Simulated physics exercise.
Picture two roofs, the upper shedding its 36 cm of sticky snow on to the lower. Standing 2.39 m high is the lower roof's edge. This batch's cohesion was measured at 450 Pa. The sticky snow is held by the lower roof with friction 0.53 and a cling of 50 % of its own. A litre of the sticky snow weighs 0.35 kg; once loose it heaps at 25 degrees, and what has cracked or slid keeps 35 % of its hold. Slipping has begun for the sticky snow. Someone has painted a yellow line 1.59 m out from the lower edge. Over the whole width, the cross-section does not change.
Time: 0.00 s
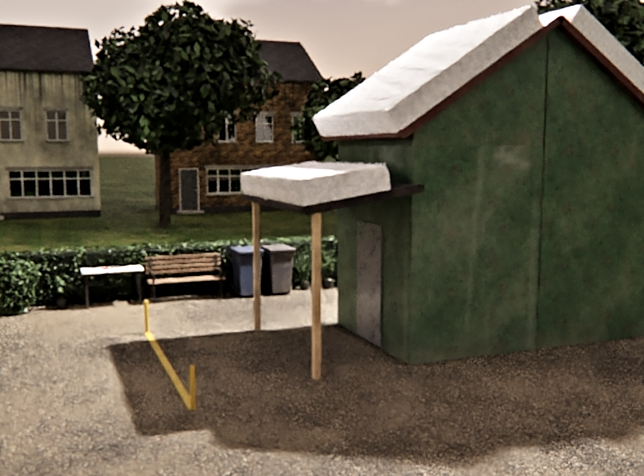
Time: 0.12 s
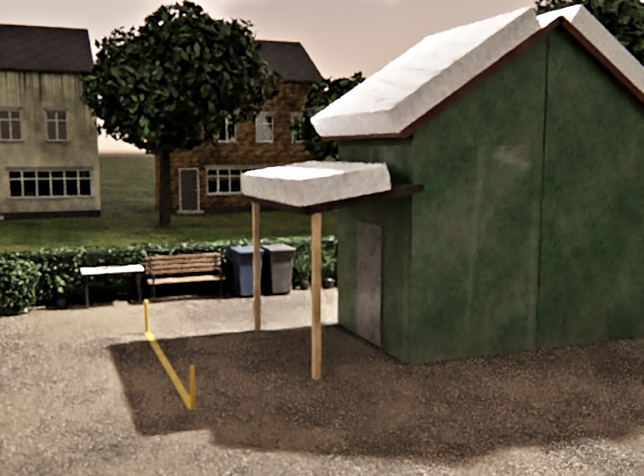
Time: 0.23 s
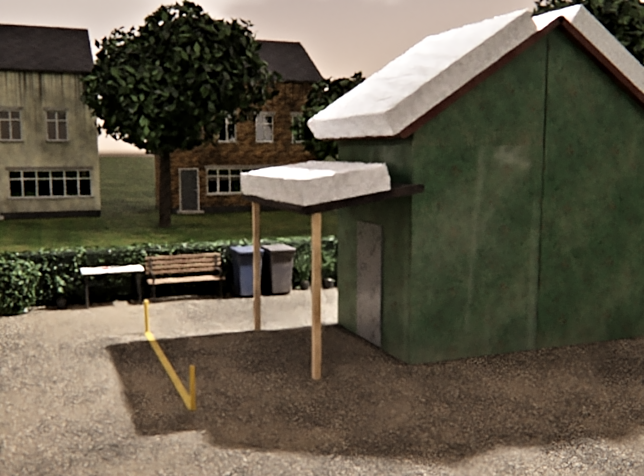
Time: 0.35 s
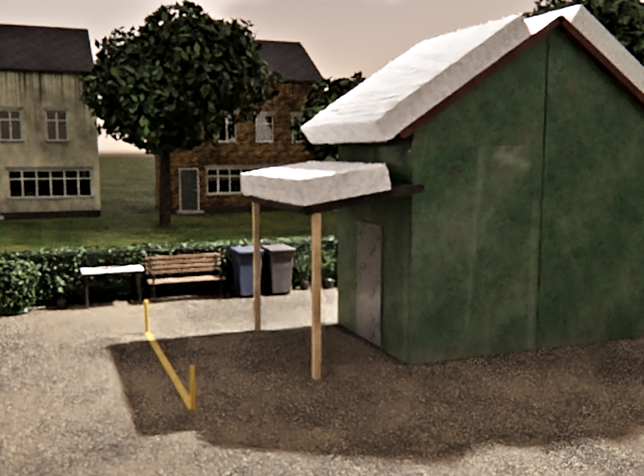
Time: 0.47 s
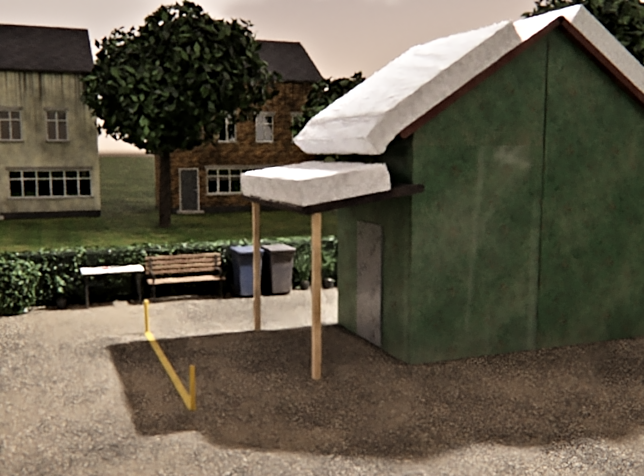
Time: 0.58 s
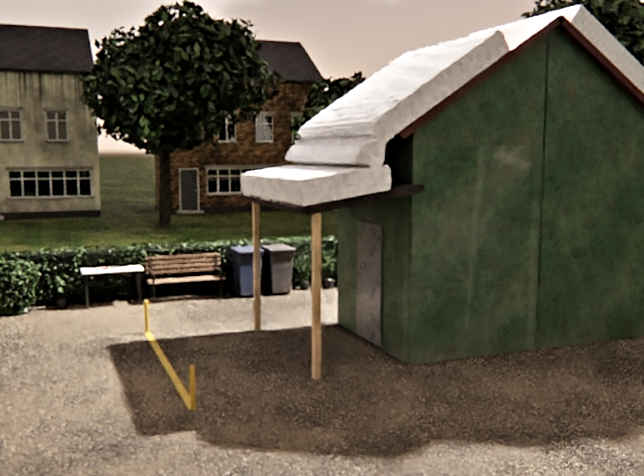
Thick white snow slides down the green building's roof, cracks, and bunches above the lower roof.
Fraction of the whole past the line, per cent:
39 out of 100.
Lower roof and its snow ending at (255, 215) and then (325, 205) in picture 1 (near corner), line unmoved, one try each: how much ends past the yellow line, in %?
Roughly 25 % and then 45 %.
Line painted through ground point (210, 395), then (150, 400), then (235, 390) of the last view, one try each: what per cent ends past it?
The three tries give 45 %, 30 % and 55 % in turn.
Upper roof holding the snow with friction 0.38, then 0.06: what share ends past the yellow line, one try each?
20 %, then 45 %.
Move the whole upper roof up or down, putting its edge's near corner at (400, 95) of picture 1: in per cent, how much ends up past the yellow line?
50 %, roughly.
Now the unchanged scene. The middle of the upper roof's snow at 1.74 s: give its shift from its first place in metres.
About 4.0 m.
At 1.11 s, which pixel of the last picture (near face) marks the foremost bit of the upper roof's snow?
Pixel: Approx. (279, 186).
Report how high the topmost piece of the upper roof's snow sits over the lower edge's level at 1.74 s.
Roughly 0.5 m.
After 1.11 s, none is below the lower edge and 0 % is past the line.
After 1.74 s, 44 % is below the lower edge and 7 % is past the line.
After 2.37 s, 68 % is below the lower edge and 37 % is past the line.
After 3.00 s, 69 % is below the lower edge and 39 % is past the line.
After 3.20 s, 69 % is below the lower edge and 39 % is past the line.
